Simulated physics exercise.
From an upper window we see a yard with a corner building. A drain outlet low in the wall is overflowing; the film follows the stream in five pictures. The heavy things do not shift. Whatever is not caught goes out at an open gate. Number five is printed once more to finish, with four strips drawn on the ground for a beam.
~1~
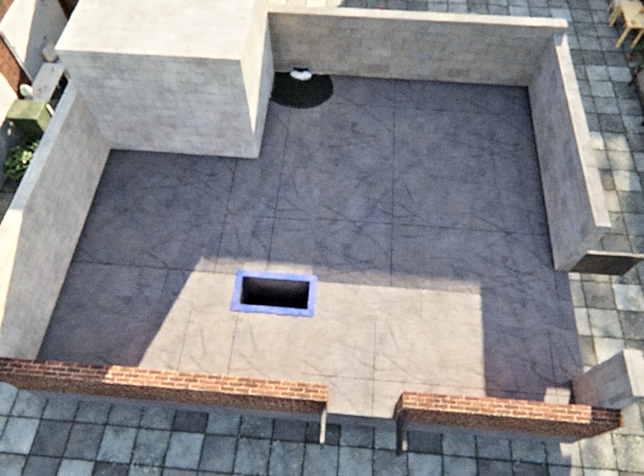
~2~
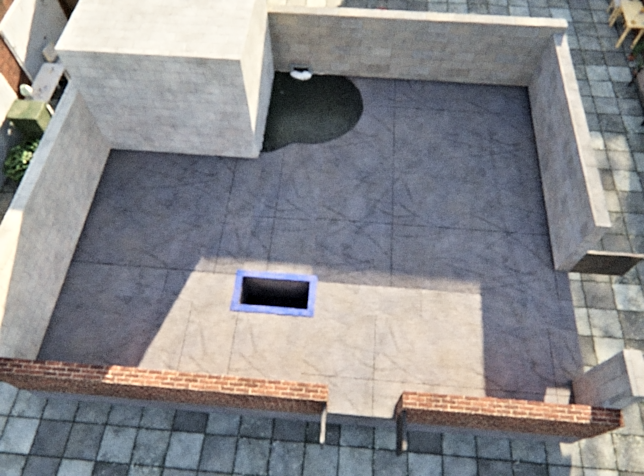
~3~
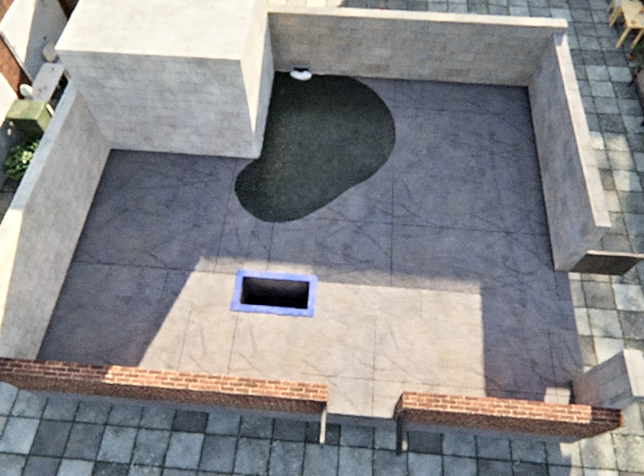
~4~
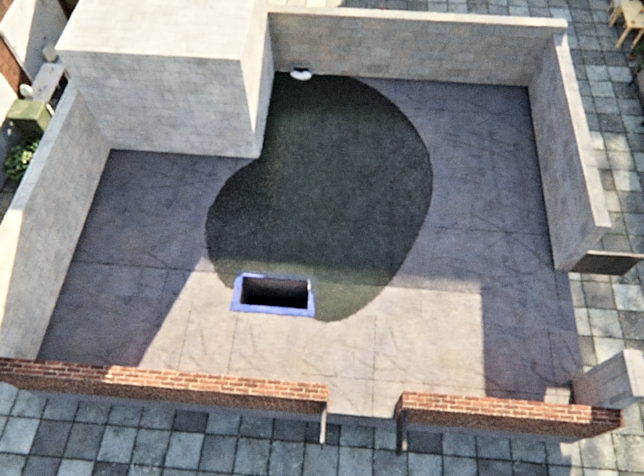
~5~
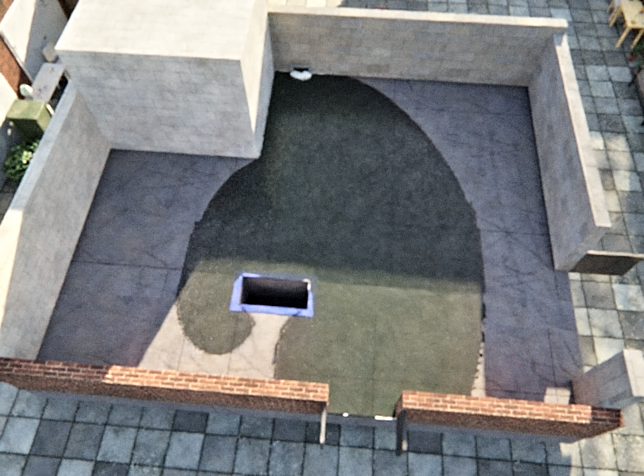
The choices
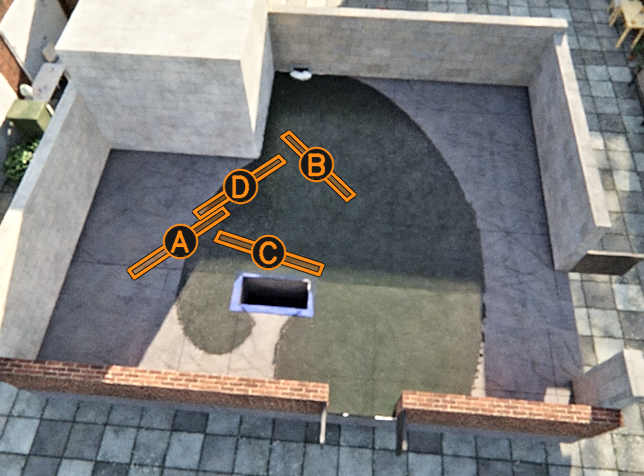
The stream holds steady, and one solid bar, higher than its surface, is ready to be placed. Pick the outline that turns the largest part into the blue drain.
Take A.
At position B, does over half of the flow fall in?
No.
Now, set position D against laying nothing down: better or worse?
Worse.
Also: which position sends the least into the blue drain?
That is position C.
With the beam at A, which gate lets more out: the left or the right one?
The left gate.
In orange, A from (131, 273) to (225, 211); B from (285, 134) to (350, 197); C from (217, 236) to (320, 269); D from (197, 214) to (281, 159).
If A is chosen, about 34 % of the stream goes into the blue drain, about 64 % out by the gates.
If B is chosen, about 21 % of the stream goes into the blue drain, about 77 % out by the gates.
If C is chosen, next to none of the stream goes into the blue drain, about 96 % out by the gates.
If D is chosen, about 19 % of the stream goes into the blue drain, about 79 % out by the gates.
